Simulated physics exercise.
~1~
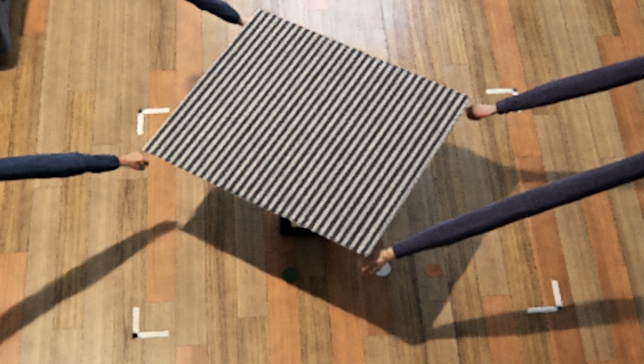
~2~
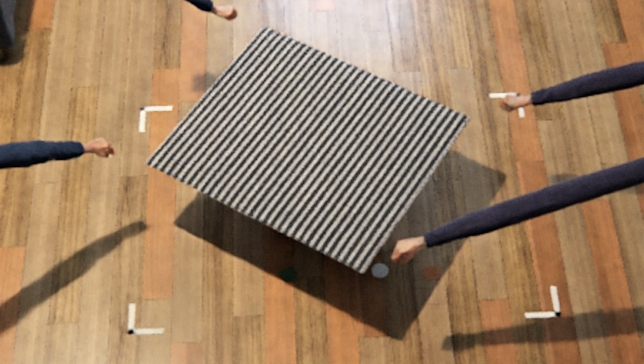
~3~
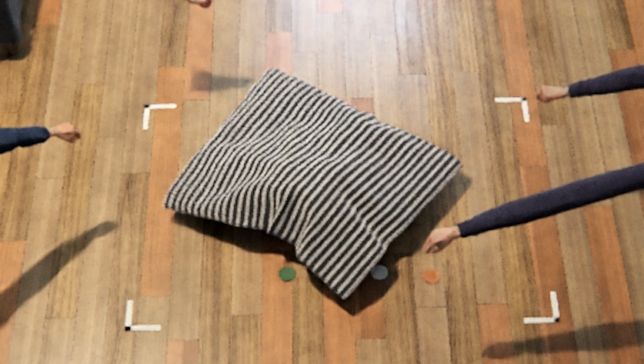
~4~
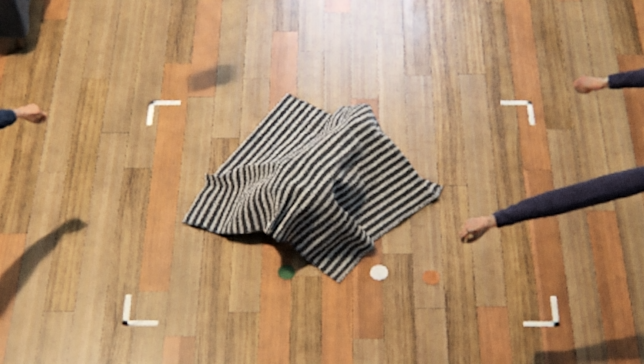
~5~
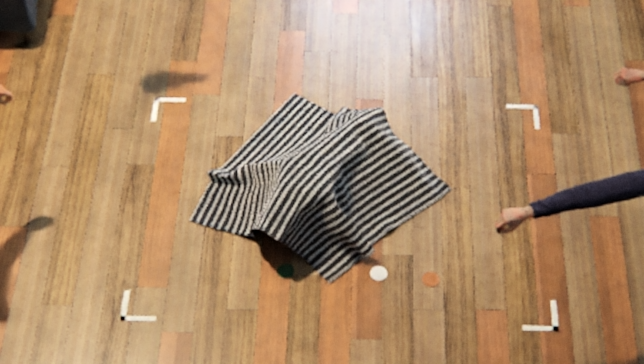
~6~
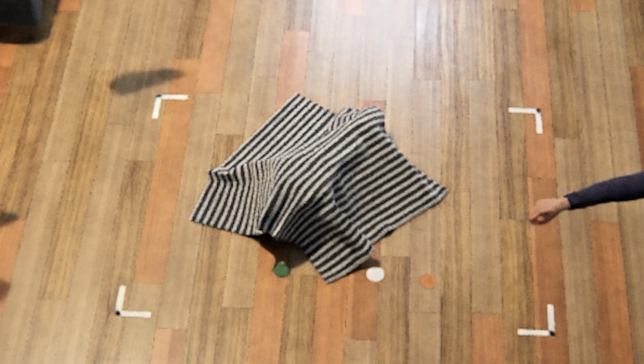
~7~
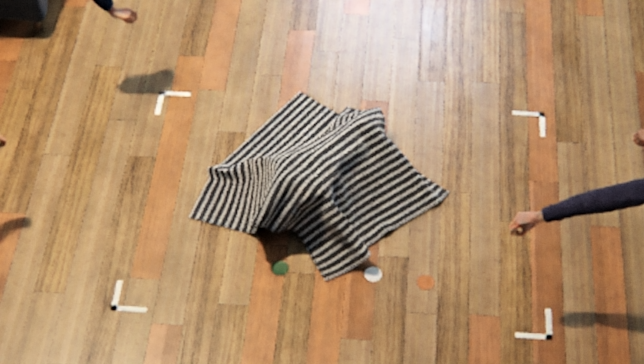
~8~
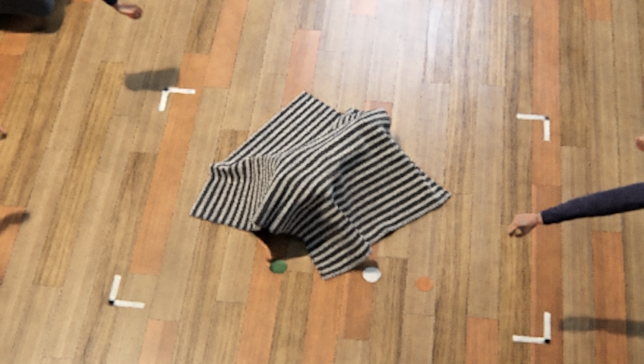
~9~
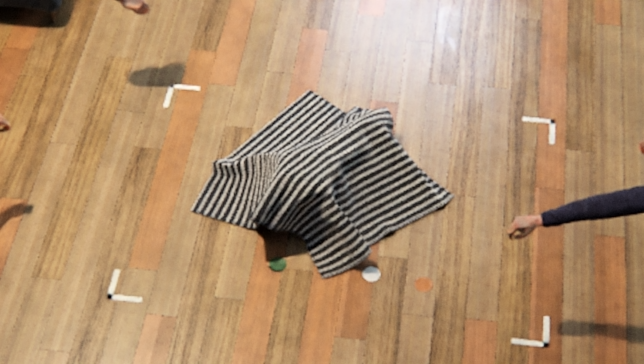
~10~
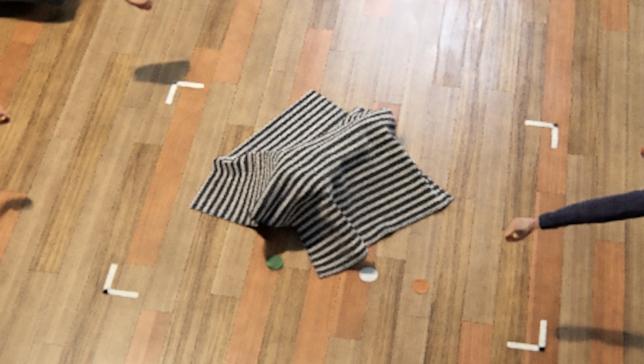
In the video, several hands release a striped cloth held flat above a wooden floor, and it drops and crumples into a draped, peaked heap over something hidden beneath, while the green disc, white plate and orange saucer remain visible along its lower side.
